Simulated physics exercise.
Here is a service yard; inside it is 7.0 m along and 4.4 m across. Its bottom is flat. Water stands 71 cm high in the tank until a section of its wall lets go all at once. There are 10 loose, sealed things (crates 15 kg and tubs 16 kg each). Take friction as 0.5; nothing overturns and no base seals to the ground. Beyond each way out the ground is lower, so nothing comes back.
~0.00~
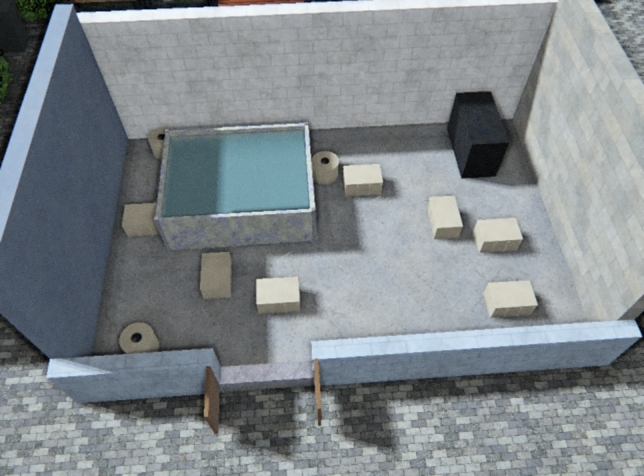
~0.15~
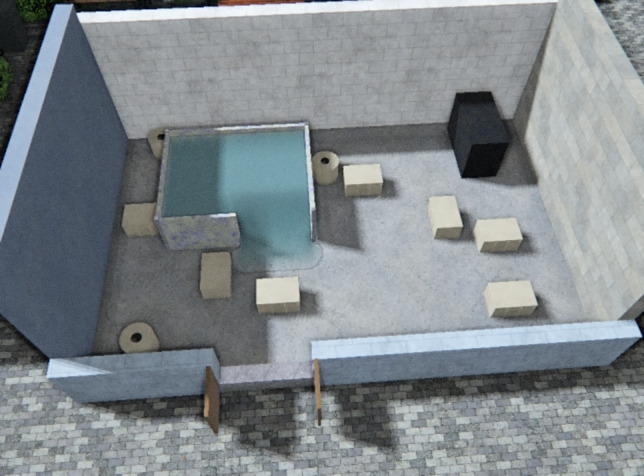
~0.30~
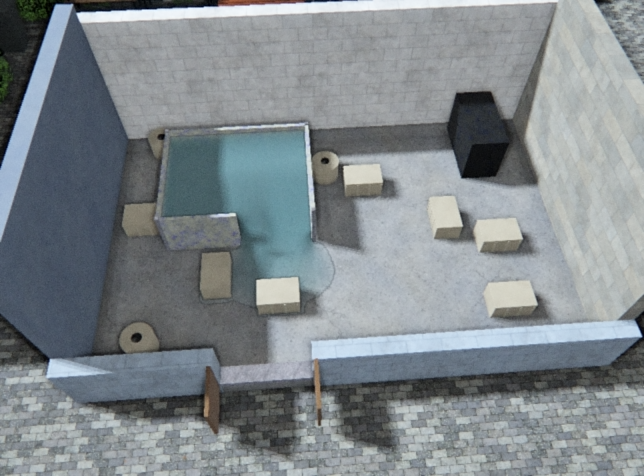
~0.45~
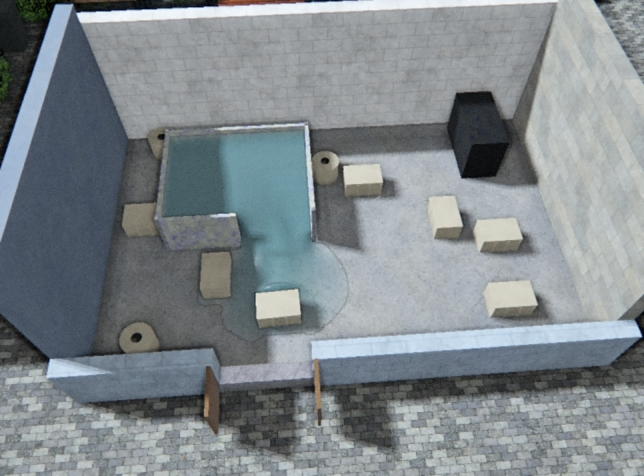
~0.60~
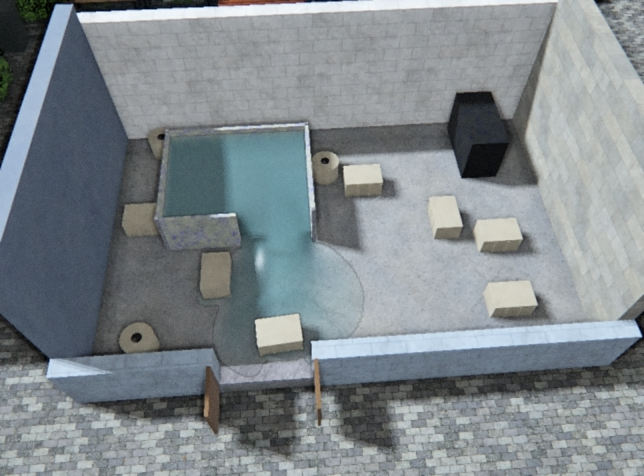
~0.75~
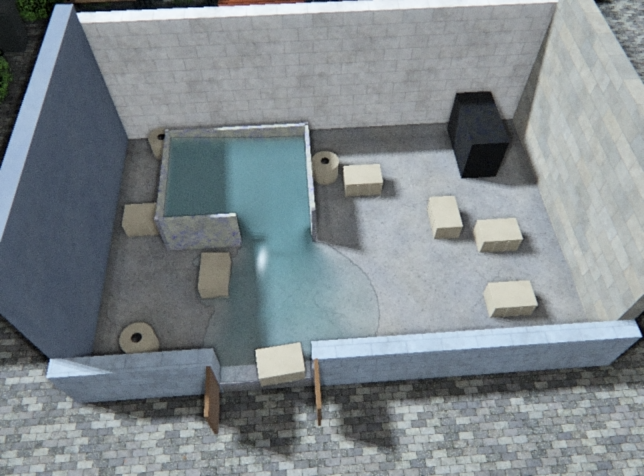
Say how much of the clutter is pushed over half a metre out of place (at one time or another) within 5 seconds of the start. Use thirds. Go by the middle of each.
That comes to under a third.
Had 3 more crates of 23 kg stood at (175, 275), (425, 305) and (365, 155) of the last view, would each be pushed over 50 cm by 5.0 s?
In that order: Under, past it, less.
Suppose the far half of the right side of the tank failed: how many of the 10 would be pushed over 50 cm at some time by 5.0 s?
Then 5.
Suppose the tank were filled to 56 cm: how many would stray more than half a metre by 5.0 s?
In that case 2 of them.
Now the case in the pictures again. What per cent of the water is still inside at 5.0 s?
Some 66 per cent remains.
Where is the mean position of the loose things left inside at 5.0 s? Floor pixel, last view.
Around (309, 214).
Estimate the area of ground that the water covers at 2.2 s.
About 13 m2.
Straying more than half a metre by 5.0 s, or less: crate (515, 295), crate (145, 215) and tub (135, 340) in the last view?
In turn: Over, less, under.
After 1.1 s 1 of 10 are over 50 cm from their spots; 0 afloat.
After 2.2 s 1 of 10 are over 50 cm from their spots; 0 afloat.
After 3.5 s 2 of 10 are over 50 cm from their spots; 1 afloat.
After 5.0 s 3 of 10 are over 50 cm from their spots, and 3 have been at some point; 0 afloat.
